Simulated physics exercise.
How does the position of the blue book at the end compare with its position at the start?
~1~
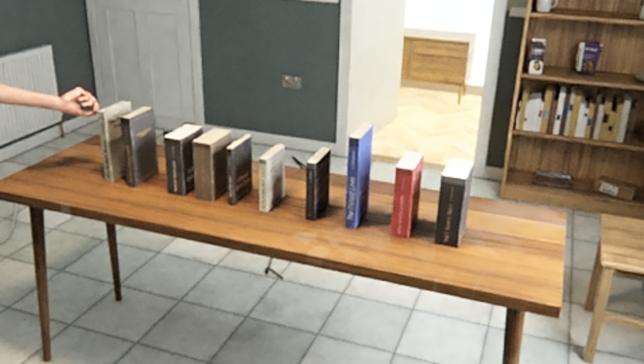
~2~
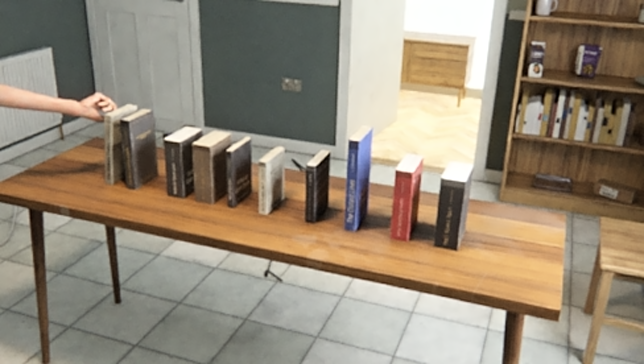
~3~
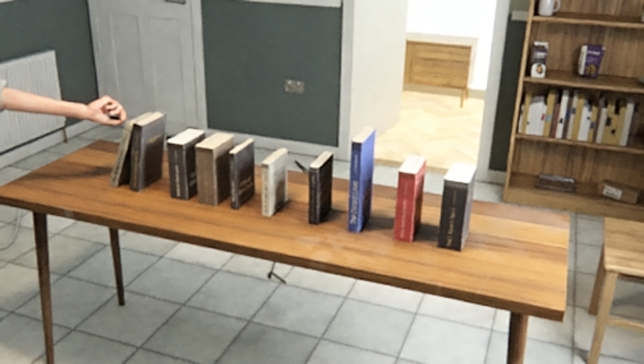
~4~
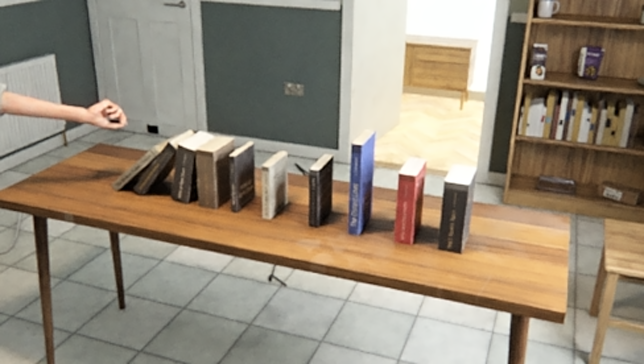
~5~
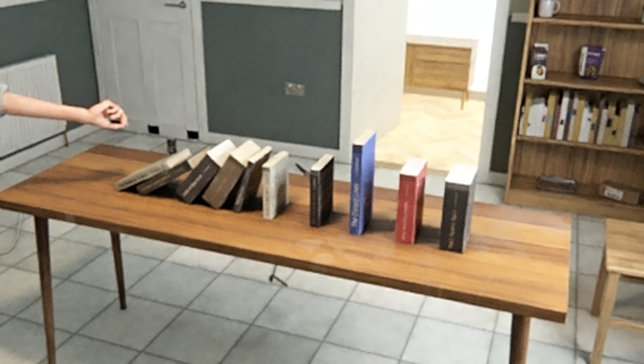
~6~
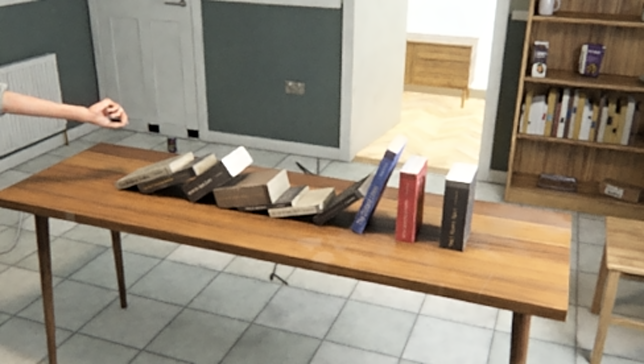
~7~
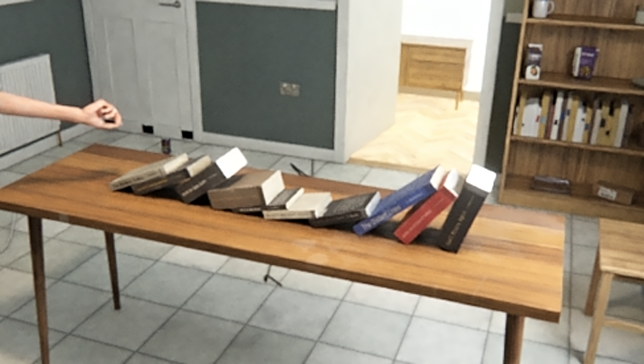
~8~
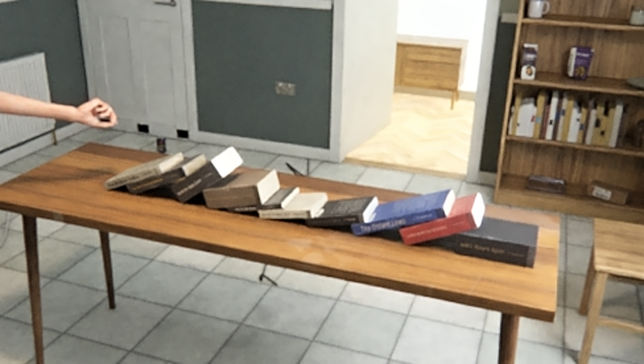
At the start the blue book stands upright on the table, but by the end it has fallen to the right and is on its side.
Ten upright books topple rightward one after another after a hand pushes the first.
